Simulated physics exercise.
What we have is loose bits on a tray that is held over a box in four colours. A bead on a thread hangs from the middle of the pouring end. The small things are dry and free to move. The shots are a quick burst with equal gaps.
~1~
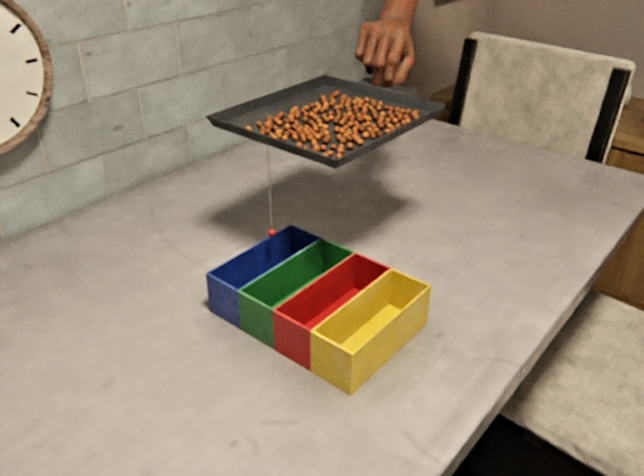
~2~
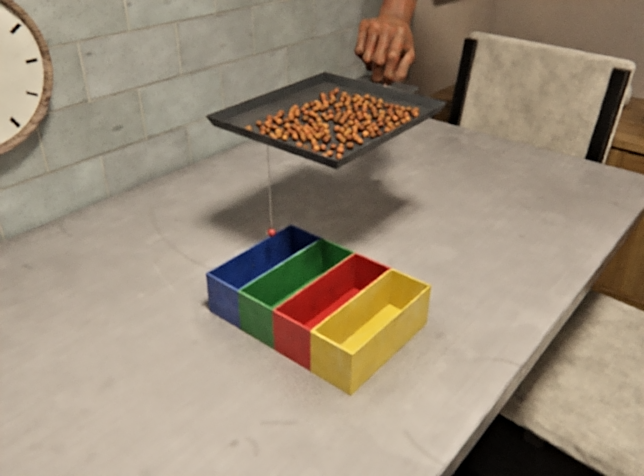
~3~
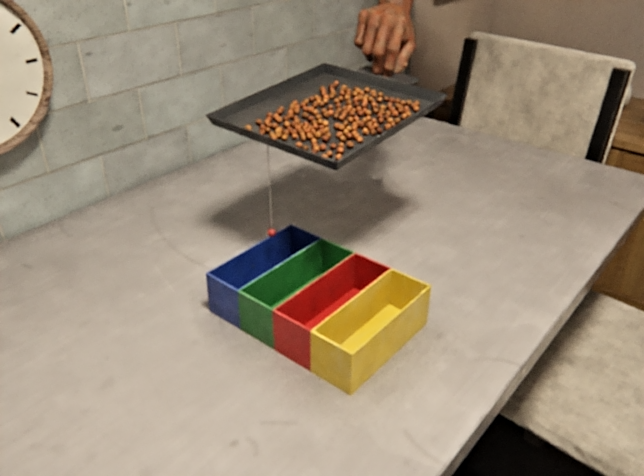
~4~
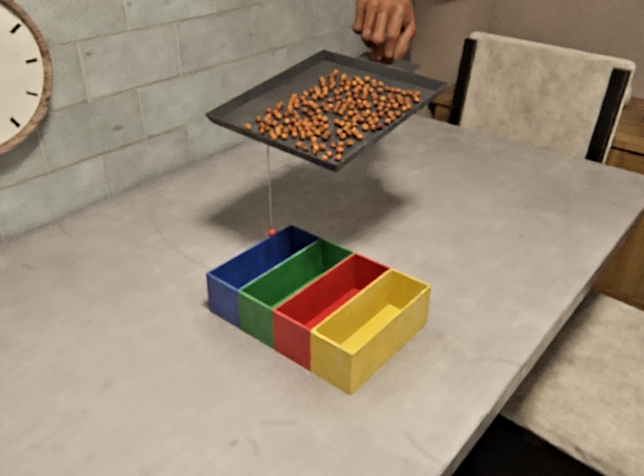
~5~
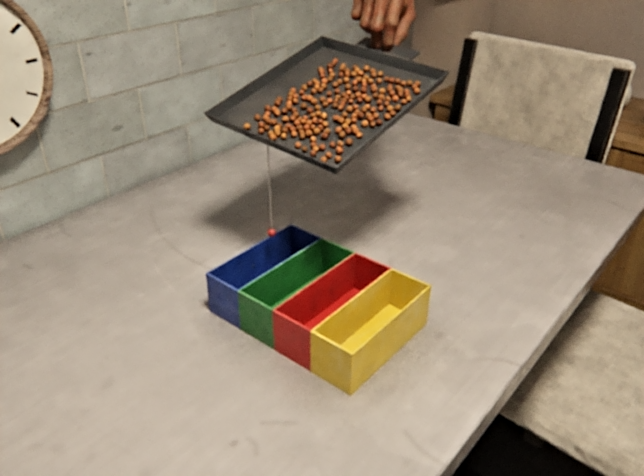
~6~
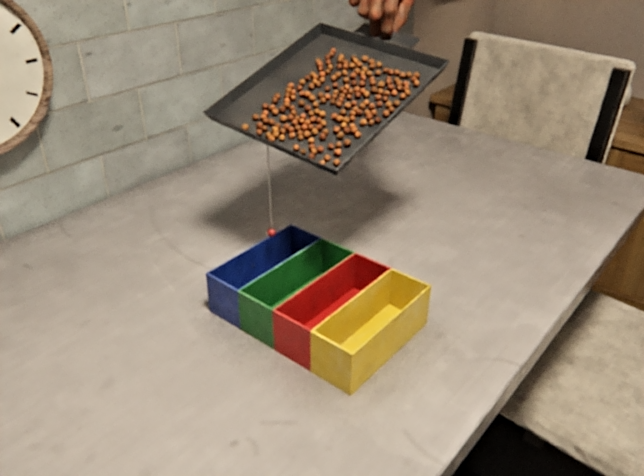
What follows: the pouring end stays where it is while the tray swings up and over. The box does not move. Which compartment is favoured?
The green one ends fullest.
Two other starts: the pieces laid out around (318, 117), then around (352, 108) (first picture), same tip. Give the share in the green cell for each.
First some 40, then 50 per cent.
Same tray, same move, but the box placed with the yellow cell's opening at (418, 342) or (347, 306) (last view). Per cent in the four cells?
Near 70 % and 100 %.
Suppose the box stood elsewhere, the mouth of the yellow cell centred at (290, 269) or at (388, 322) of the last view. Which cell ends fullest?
The first try: Yellow. The second: The green cell.
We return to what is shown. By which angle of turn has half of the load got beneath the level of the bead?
Roughly 90°.
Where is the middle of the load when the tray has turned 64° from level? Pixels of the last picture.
Close to (307, 159).
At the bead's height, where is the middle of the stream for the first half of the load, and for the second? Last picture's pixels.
Early half (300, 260), late half (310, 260).
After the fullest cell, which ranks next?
Second comes the red one.
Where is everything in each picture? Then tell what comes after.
In the first frame, corners of the pouring end at (212, 115) and (336, 157), level; middle of the load at (336, 121), cereal balls; bead on its thread at (272, 233); blue cell at (224, 297); green cell at (256, 316); red cell at (292, 337); yellow cell at (332, 359).
In the second frame, corners of the pouring end at (212, 115) and (336, 157), level; middle of the load at (336, 120).
In the third frame, corners of the pouring end at (212, 114) and (336, 159), tipped barely, lowest at the right corner; middle of the load at (336, 116).
In the fourth frame, corners of the pouring end at (211, 113) and (335, 161), tipped a little, lowest at the right corner; middle of the load at (336, 111).
In the fifth frame, corners of the pouring end at (210, 112) and (335, 163), tipped a little, lowest at the right corner; middle of the load at (335, 106).
In the sixth frame, corners of the pouring end at (209, 111) and (335, 166), tipped clearly, lowest at the right corner; middle of the load at (333, 102), a small part on the move; blue cell at (224, 297); green cell at (256, 316); red cell at (292, 337); yellow cell at (332, 359).
Soon, tray tipped steeply; about two thirds on the tray; a small part in the green cell; a small part in the red cell; a stray few in the blue cell; about a quarter falling or outside the box.
A while on, tray tipped past a quarter turn; a stray few on the tray; about half in the green cell; about a quarter in the red cell; about a quarter in the blue cell; a stray few in the yellow cell; a small part falling or outside the box.
Towards the end, tray tipped past a quarter turn; about half in the green cell; about a third in the red cell; about a quarter in the blue cell; a stray few in the yellow cell; a stray few falling or outside the box.
Finally, tray tipped past a quarter turn; about half in the green cell; about a third in the red cell; about a quarter in the blue cell; a stray few in the yellow cell; a stray few outside the box.
